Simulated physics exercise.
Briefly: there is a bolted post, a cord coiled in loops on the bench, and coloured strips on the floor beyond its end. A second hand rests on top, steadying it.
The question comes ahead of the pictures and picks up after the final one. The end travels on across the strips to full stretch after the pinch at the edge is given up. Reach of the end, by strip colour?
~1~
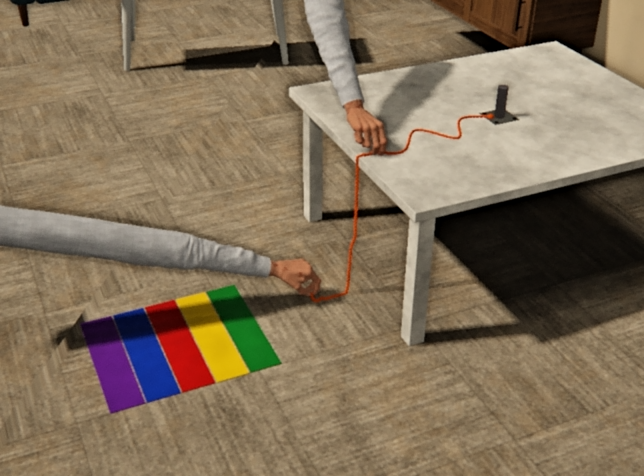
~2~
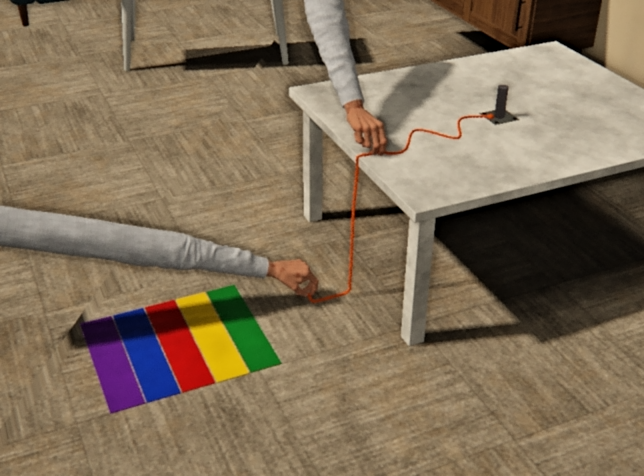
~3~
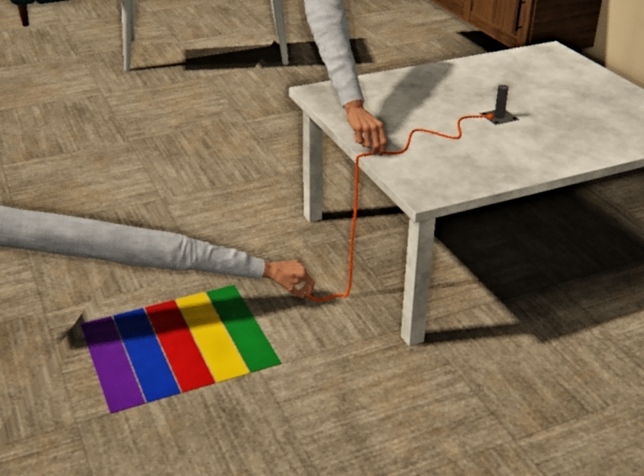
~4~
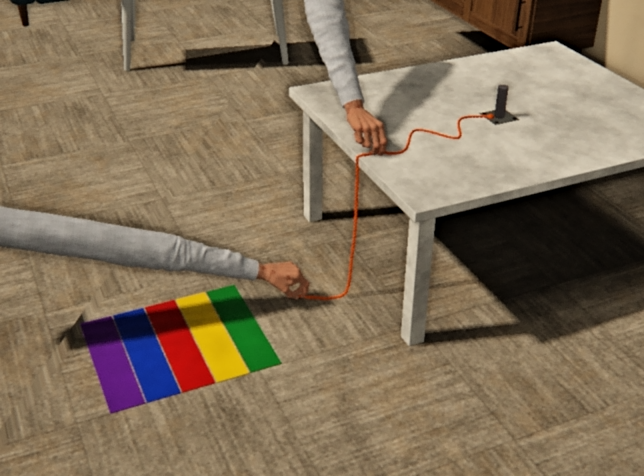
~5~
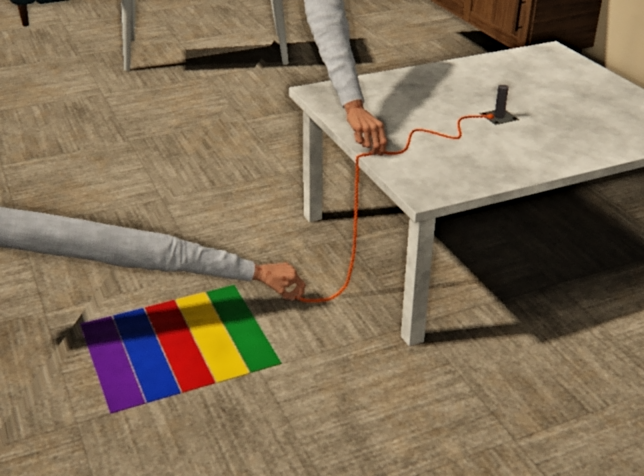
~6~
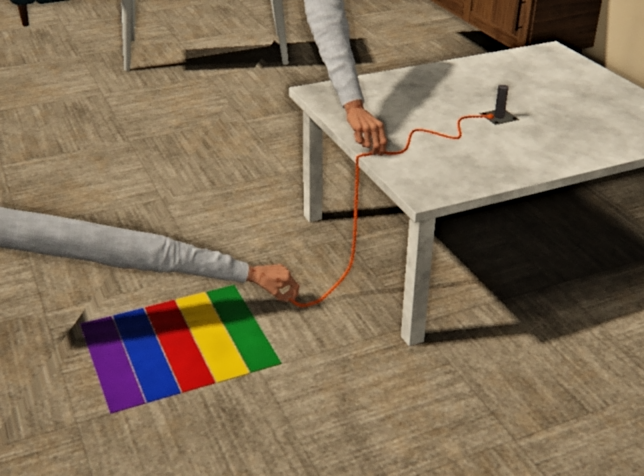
Blue.
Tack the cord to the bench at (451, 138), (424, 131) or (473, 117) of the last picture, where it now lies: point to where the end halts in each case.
Going through the tries, I'd expect close to (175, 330), (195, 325) and lastly (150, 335).
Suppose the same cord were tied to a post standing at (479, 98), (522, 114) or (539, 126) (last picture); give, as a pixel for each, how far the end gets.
Try by try: (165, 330), (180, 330) and (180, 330).
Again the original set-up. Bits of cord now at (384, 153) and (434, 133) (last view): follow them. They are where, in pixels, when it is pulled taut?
Roughly (334, 177) for the first and (409, 140) for the second.
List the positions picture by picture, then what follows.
In the first frame, end (311, 293); green (257, 352); yellow (225, 362); red (192, 371); blue (157, 381); purple (122, 391).
In the second frame, end (309, 293); cord through (462, 118) (438, 134) (407, 148) (357, 170) (353, 230) (350, 286).
In the third frame, end (305, 294).
In the fourth frame, end (299, 296); cord through (462, 118) (438, 134) (407, 148) (358, 170) (355, 230) (348, 286).
In the fifth frame, end (295, 297).
In the sixth frame, end (290, 298); cord through (462, 118) (438, 134) (407, 148) (358, 170) (355, 230) (337, 284).
Soon after, end near (206, 321); over yellow.
Then, end near (167, 331); over red.
At full stretch, end near (145, 337); over blue. It halts on the blue strip.
